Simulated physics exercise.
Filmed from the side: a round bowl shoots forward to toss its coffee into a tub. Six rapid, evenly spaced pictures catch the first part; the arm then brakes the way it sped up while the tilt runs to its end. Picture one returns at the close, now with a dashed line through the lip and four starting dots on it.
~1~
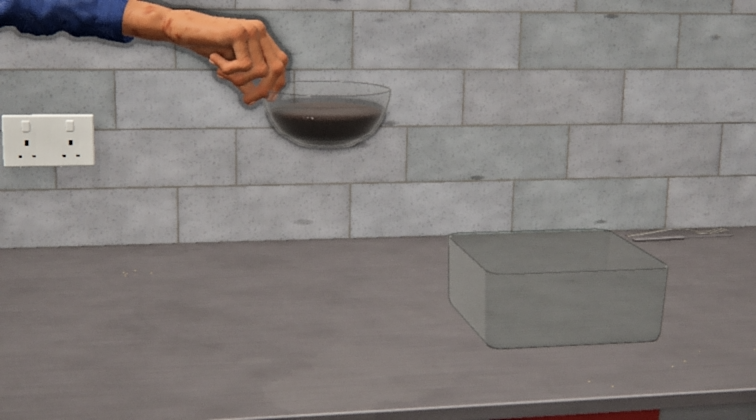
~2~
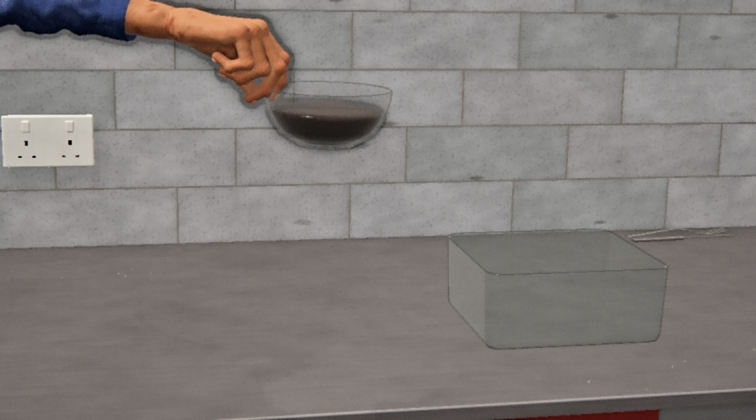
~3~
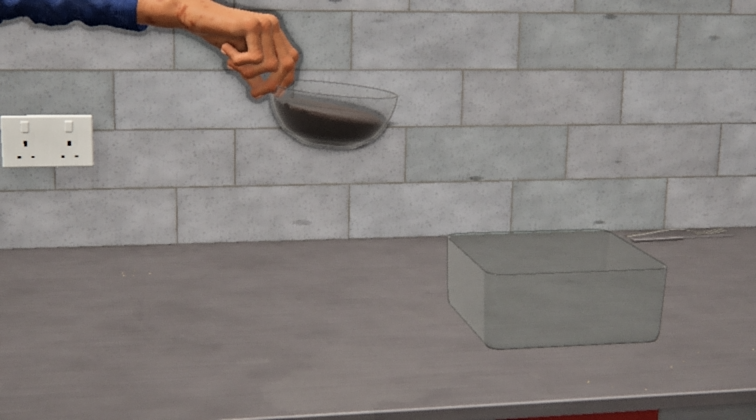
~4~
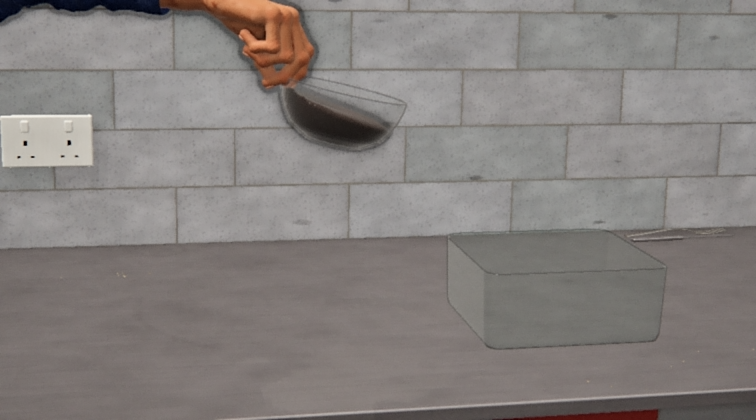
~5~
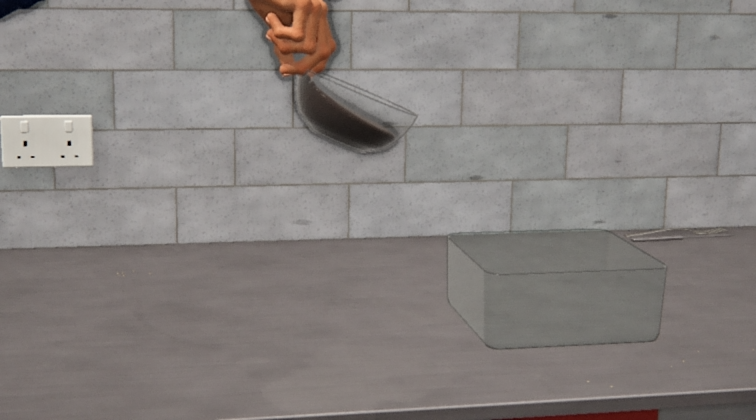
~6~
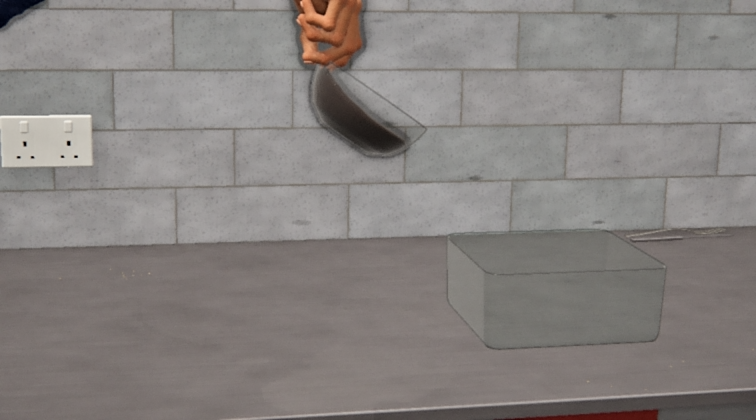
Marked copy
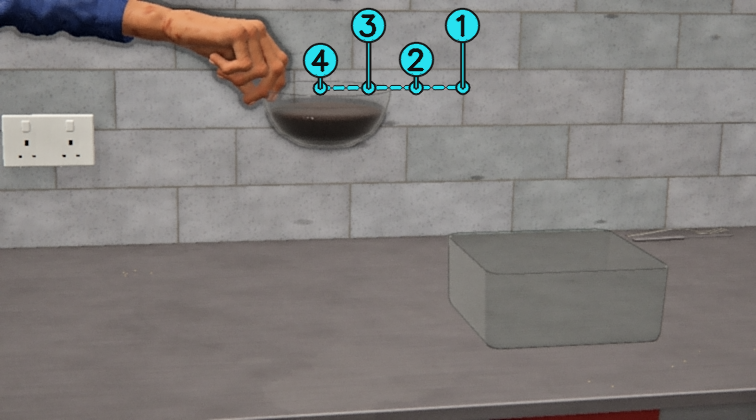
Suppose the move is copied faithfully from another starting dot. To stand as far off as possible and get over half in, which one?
4.
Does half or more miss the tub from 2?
No.
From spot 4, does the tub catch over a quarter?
Yes, it does.
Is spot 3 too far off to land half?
No, not at all.
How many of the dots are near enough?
All four.
In cyan, 1 at (462, 87); 2 at (416, 87); 3 at (368, 87); 4 at (320, 88).
With 1, about 82 % lands in the tub, 3 % falls short and 15 % goes beside or beyond.
With 2, about 81 % lands in the tub, 13 % falls short and 6 % goes beside or beyond.
With 3, about 68 % lands in the tub, 7 % falls short and 25 % goes beside or beyond.
With 4, about 73 % lands in the tub, 11 % falls short and 16 % goes beside or beyond.
